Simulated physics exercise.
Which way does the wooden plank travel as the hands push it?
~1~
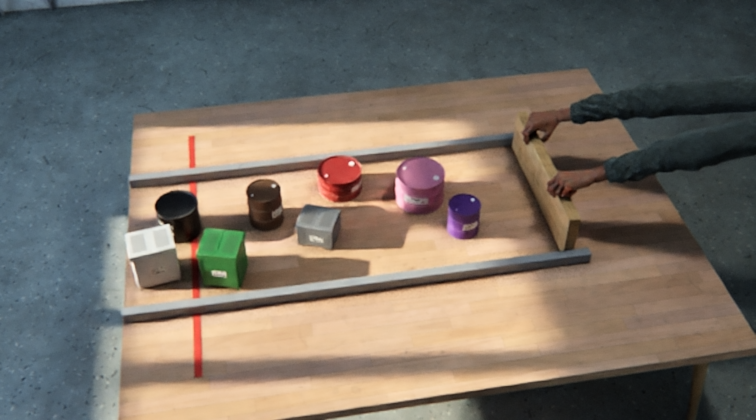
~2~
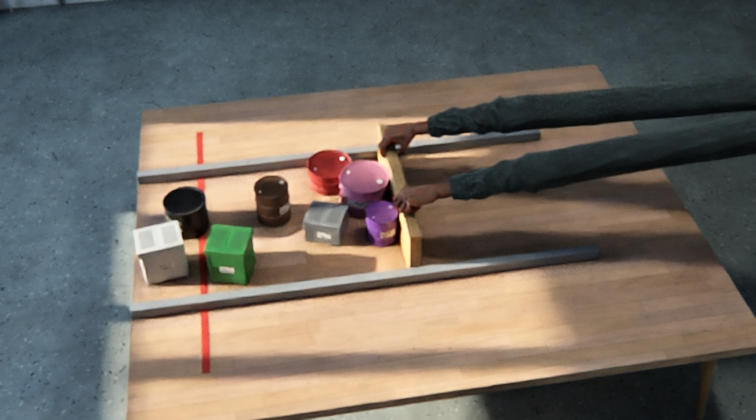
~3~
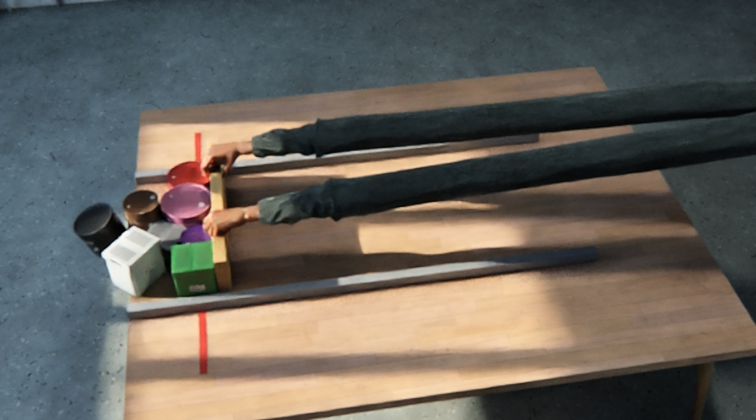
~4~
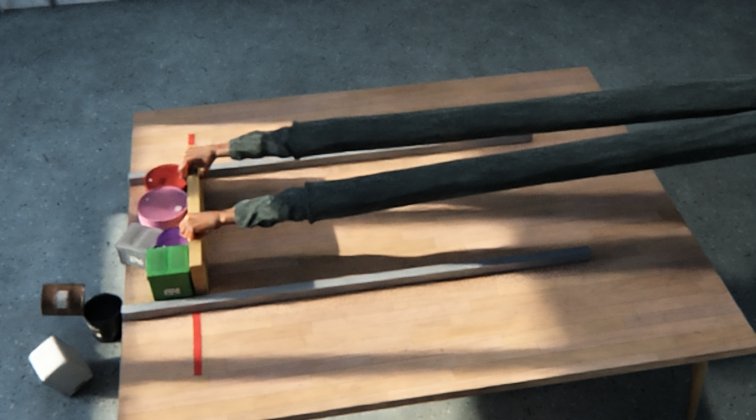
The plank travels to the left, from the far end of the battens toward the red line.
